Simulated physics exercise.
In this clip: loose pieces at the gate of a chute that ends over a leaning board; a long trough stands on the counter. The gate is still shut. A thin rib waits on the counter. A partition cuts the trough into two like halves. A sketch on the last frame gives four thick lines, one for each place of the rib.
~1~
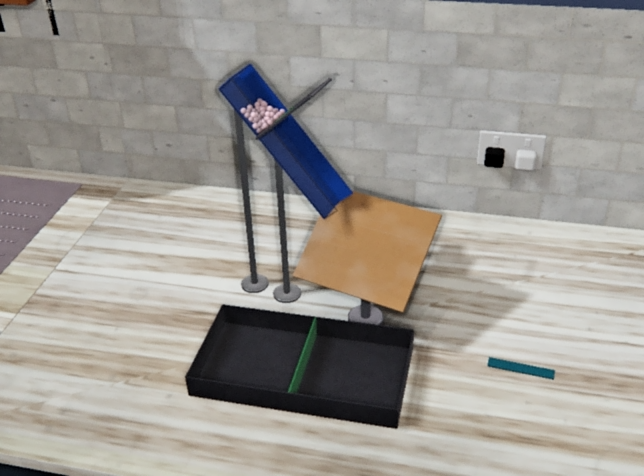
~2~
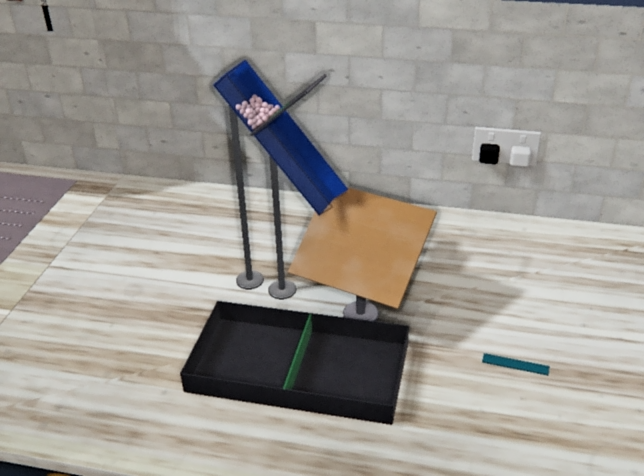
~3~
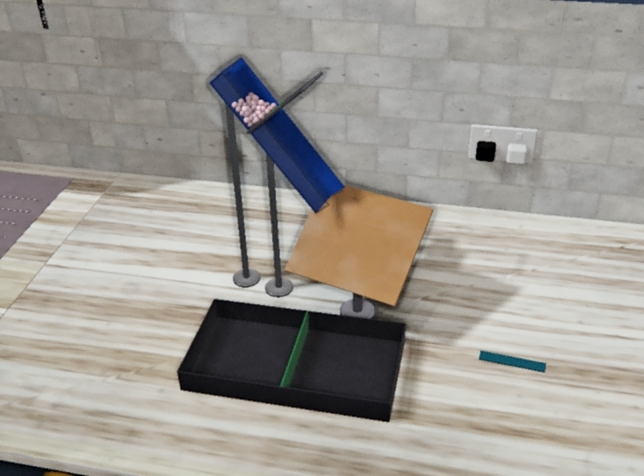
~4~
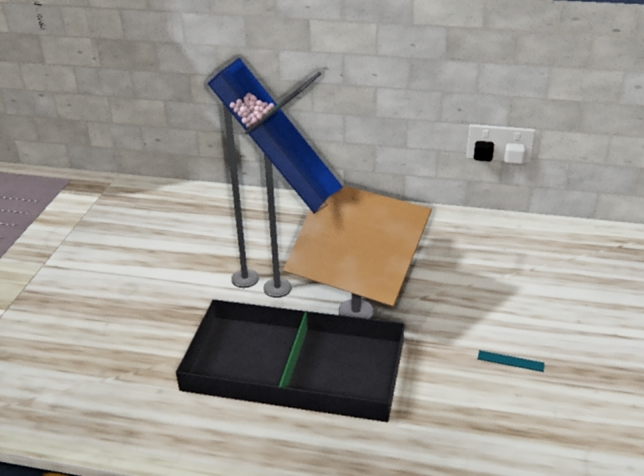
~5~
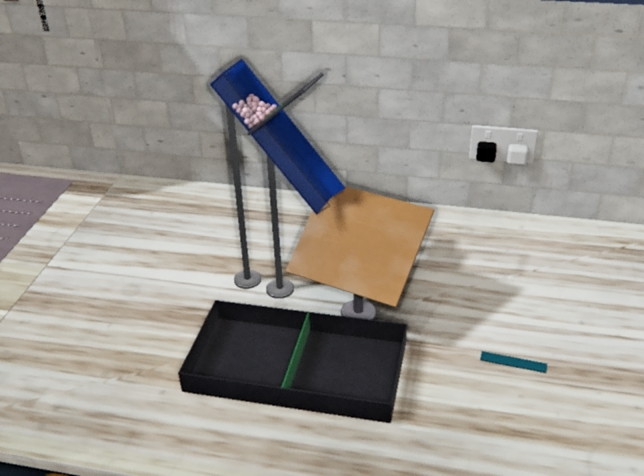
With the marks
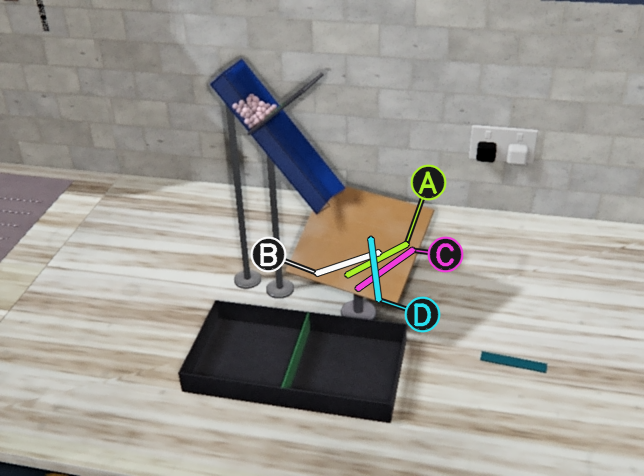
Only the camera moves, drifting slightly so the view of a pale wood-grained counter against a grey brick wall, seen from above and in front, shifts a little left, then eases slightly back. Pinkish-white beads sit behind a gate in a steep blue chute above a tilted orange-brown board, with a black trough split by a green partition in front and a teal strip at right. Everything on the counter stays still.
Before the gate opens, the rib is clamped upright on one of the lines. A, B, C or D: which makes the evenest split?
A beats the others.
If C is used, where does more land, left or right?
More lands on the right.
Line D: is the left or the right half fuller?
Right.
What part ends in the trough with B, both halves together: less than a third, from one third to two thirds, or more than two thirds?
From one third to two thirds.
On the marked copy, line A from (406, 244) to (347, 274); line B from (378, 252) to (317, 273); line C from (412, 250) to (358, 288); line D from (370, 239) to (378, 299).
With A, of what is caught, about half in the left half, about half in the right.
With B, of what is caught, most in the left half, a small part in the right.
With C, of what is caught, a small part in the left half, most in the right.
With D, of what is caught, a small part in the left half, nearly all in the right.
